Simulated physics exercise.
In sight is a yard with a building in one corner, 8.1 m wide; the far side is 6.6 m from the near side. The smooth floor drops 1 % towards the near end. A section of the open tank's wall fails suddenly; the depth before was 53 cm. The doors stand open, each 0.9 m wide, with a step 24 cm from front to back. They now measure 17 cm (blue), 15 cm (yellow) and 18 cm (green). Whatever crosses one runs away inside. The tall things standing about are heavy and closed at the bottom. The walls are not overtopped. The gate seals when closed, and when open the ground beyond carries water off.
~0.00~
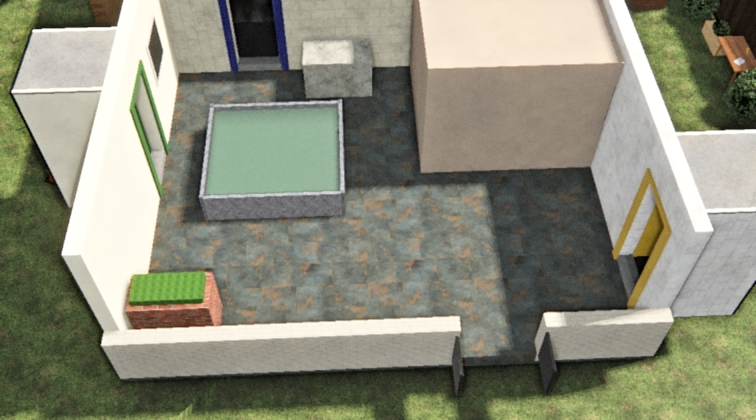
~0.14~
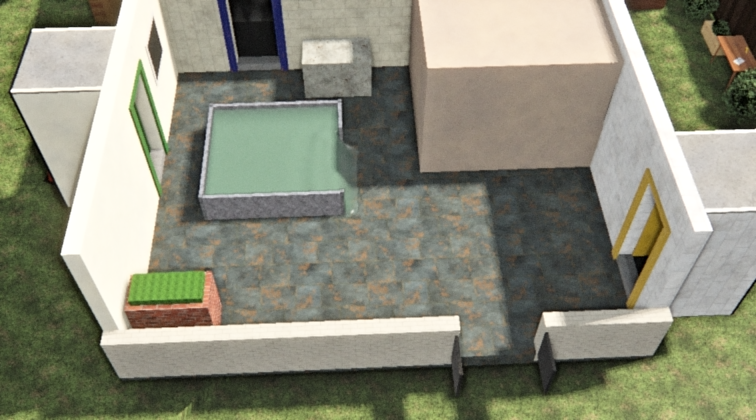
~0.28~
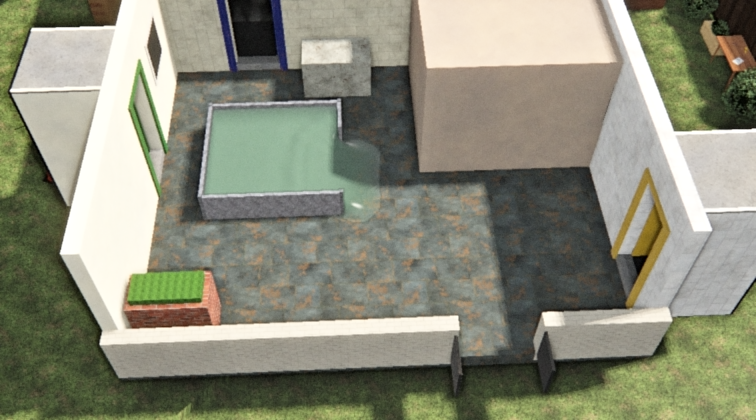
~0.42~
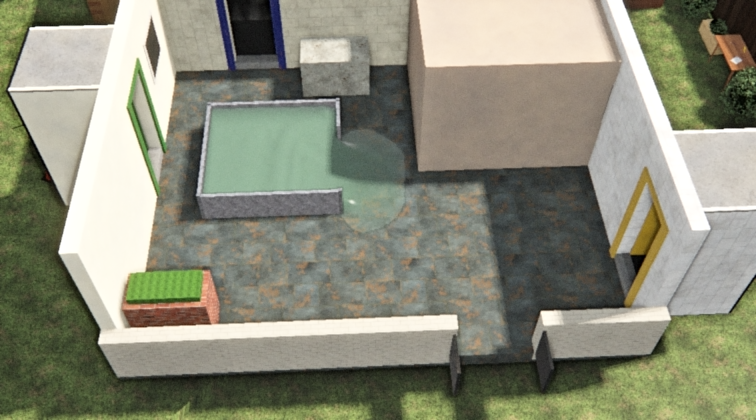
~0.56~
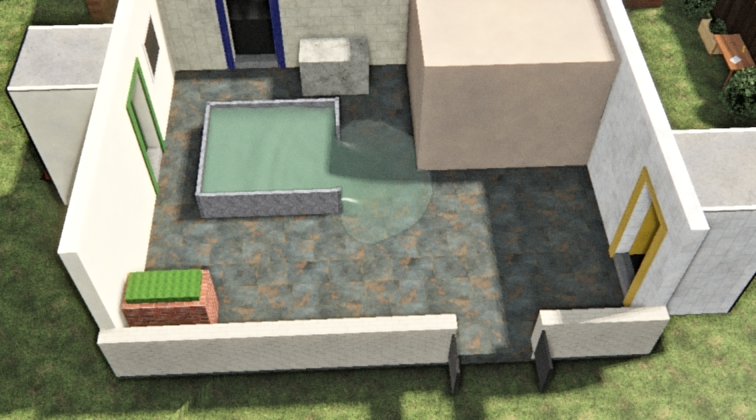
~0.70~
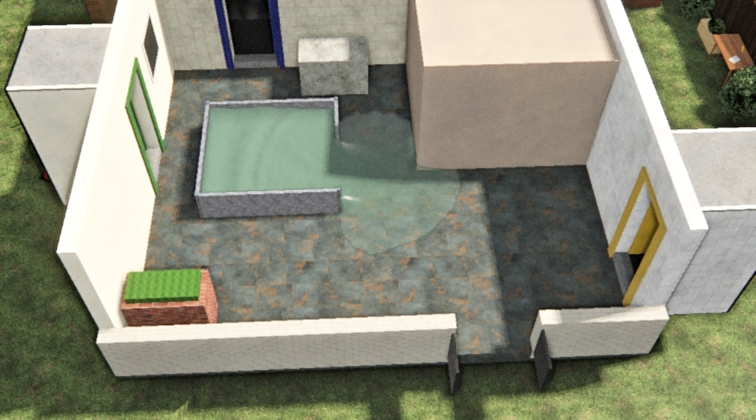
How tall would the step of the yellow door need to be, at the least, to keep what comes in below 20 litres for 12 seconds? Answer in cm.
At least 17 cm or so.
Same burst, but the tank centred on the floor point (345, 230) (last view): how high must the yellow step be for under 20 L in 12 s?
Some 24 cm.
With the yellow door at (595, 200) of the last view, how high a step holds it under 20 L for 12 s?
About 16 cm.
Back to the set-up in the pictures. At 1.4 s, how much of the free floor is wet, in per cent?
Some 25 per cent of it.
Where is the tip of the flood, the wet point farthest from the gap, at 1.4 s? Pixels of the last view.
Near (565, 188).
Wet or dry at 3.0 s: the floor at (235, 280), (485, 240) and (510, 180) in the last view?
In that order: Still dry, under water, wet.
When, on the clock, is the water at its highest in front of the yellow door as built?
Around 4.0 s.
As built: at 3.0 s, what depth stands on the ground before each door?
In cm: Blue 1, yellow 19, green 0.
After 1.4 s water covers 25 % of the floor, deepest (34 cm) near (408, 164); it has not reached the yellow door.
After 3.0 s water covers 50 % of the floor, deepest (40 cm) near (613, 334); 19 cm at the yellow door, 3 litres in over its 15 cm step.
After 12.0 s water covers 95 % of the floor, deepest (11 cm) near (447, 341); 8 cm at the yellow door, 38 litres in over its 15 cm step.
At the yellow door as built, the water arrived by 2.3 s and peaked near 23 cm at 4.2 s.
Run again over the same 12 s with other heights there, 33 litres in over 15.5 cm, 6 litres over 21 cm. The limit of 20 litres is kept from about 17 cm up.
